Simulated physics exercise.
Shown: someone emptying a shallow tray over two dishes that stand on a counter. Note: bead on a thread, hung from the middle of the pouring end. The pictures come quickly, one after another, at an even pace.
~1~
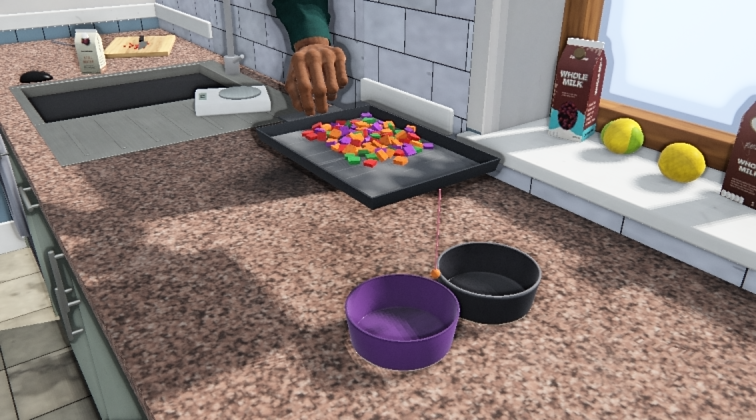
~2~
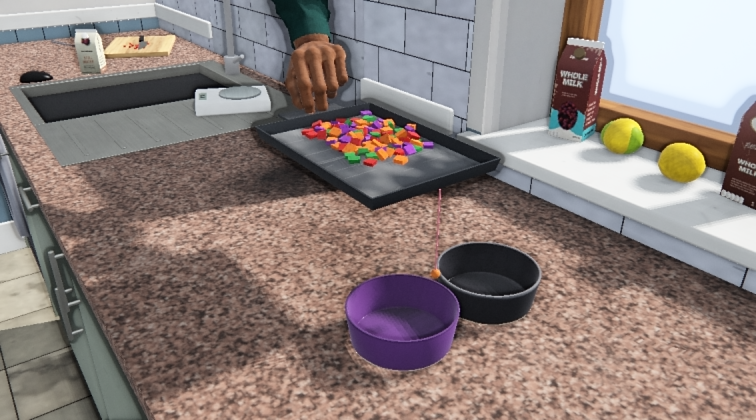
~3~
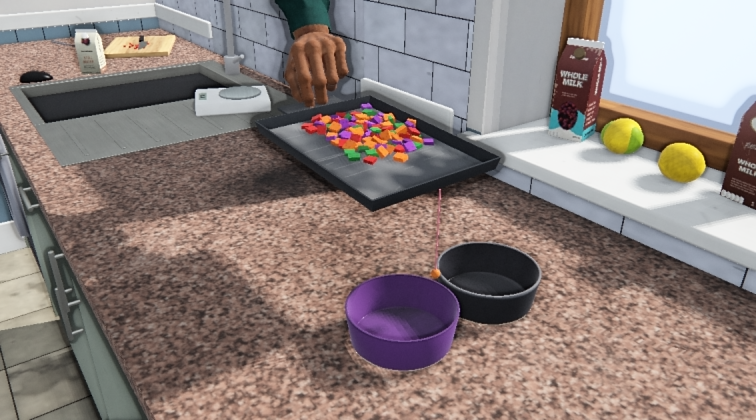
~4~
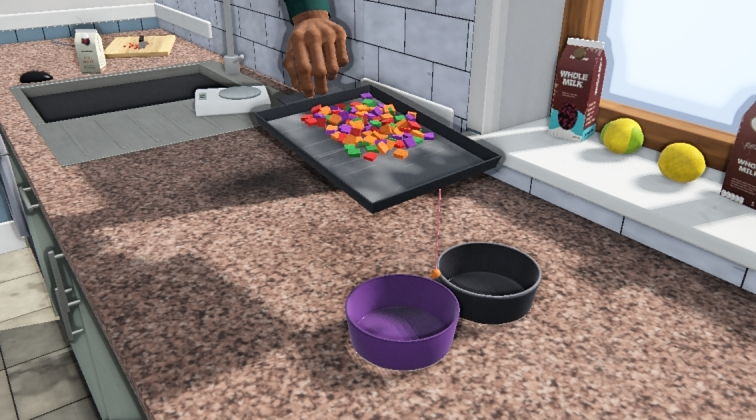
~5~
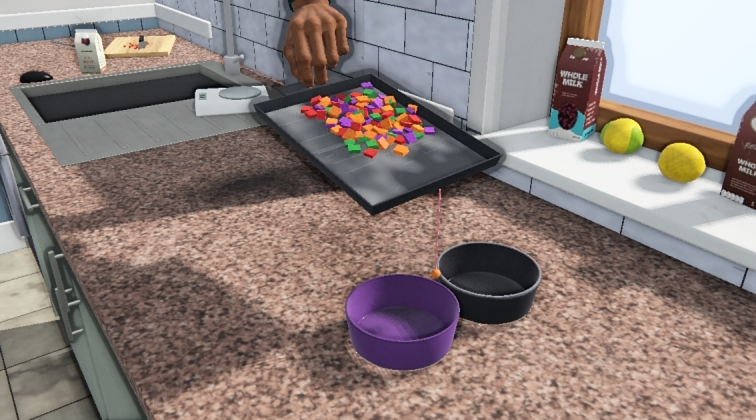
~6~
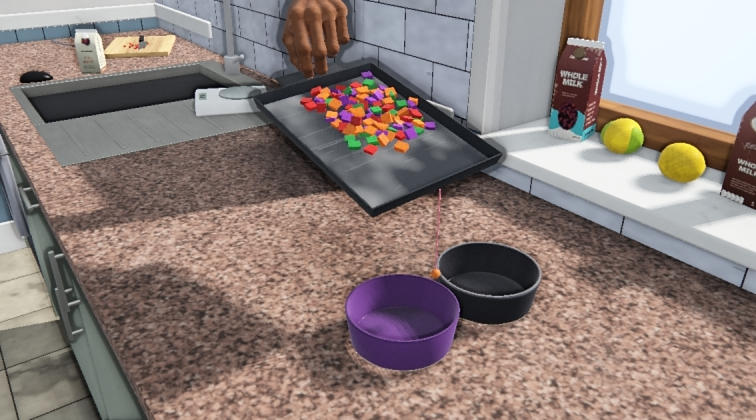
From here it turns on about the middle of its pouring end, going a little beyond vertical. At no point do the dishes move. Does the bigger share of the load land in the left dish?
Yes.
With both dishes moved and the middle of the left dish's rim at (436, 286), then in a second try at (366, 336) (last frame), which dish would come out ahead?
The dish to the left at the first, the dish to the left at the second.
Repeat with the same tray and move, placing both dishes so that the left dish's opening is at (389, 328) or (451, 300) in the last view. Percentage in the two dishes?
First about 90, then 30 per cent.
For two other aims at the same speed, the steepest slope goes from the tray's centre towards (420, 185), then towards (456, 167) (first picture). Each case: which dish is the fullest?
The leftmost dish, then the rightmost dish.
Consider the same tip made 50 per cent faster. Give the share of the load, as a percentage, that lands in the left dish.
Close to 70 in a hundred.
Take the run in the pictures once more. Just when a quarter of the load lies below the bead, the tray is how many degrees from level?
At about 70°.
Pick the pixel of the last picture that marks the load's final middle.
Roughly at (391, 343), give or take.
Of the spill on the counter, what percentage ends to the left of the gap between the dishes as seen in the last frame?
About 90 percent of the spill.
Just after the last frame, tray tipped steeply; the larger part on the tray; about a tenth in the air.
A moment on, tray tipped right over; roughly half on the tray; roughly a quarter in the left dish; about a tenth outside both; just a few in the air.
Further on, tray tipped past a quarter turn; the larger part in the left dish; about a tenth outside both.
When it is over, tray tipped past a quarter turn; the larger part in the left dish; not one in the right dish; about a tenth outside both.
